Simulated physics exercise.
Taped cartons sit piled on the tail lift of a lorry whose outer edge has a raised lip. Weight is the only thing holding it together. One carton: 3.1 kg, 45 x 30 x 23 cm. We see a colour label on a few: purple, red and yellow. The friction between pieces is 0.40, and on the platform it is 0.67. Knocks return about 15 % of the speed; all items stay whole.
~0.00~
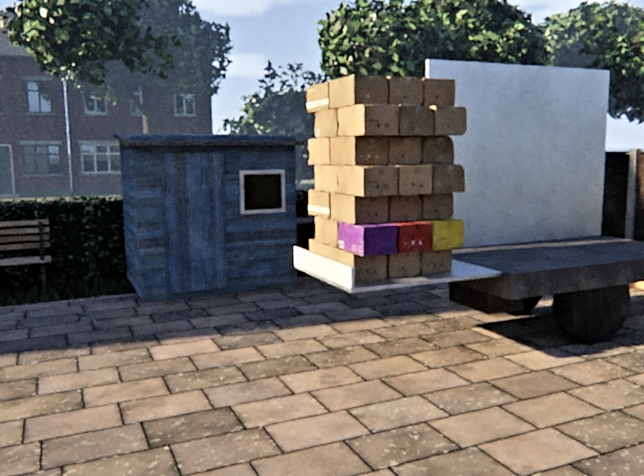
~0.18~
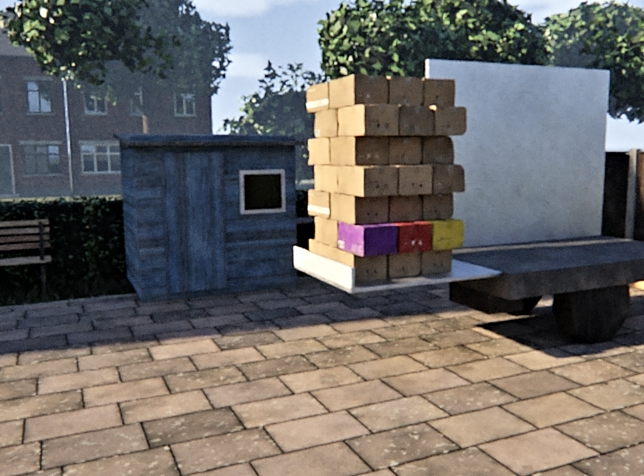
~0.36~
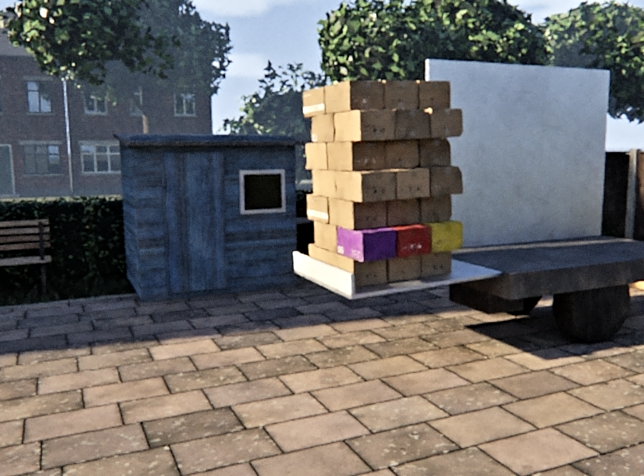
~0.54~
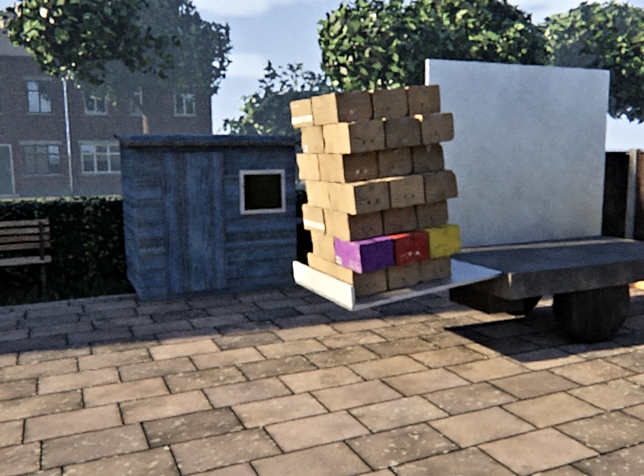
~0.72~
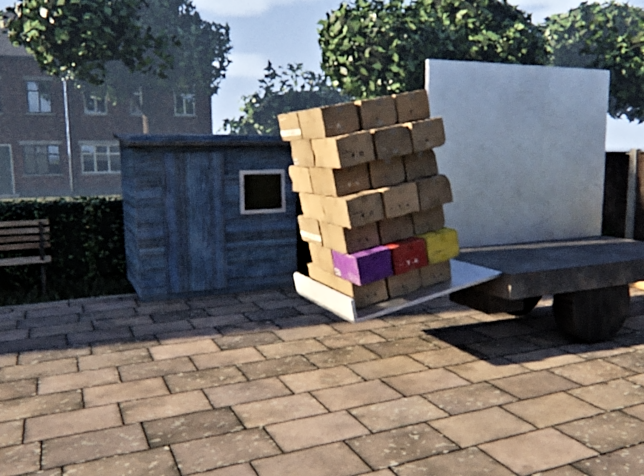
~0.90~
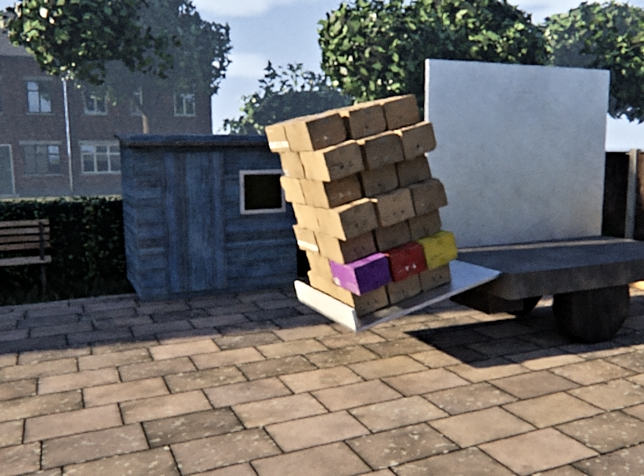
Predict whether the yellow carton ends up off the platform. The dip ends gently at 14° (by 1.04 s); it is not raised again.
The yellow carton stays on the platform.
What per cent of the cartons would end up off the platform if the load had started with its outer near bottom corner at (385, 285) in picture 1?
With that placement, 50 in a hundred.
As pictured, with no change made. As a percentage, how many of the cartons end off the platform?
Estimate: About 70% of them.
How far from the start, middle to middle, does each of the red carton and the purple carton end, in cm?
Net shift, middle to middle: Red 30 cm, purple 110 cm.
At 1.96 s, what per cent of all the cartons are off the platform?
It's 70 percent at that point.
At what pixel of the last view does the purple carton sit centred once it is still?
Resting position, last image: About (299, 362).
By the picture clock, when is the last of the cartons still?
Close to 4.0 seconds, I'd say.
After 1.20 s, slope 14°; 4 of the 42 cartons off the platform; yellow carton leaning 10°; purple carton leaning 14°.
After 1.54 s, slope 14°; 17 of the 42 cartons off the platform; yellow carton leaning 35°; purple carton leaning 41°.
After 1.96 s, slope 14°; 30 of the 42 cartons off the platform; yellow carton leaning 5°; purple carton on its side.
At rest (4.4 s), slope 14°; 29 of the 42 cartons off the platform; yellow carton shifted 29 mm; purple carton on its side; red carton leaning 27°. As the last picture would show them, middles, yellow carton near (423, 250), purple carton near (299, 362).
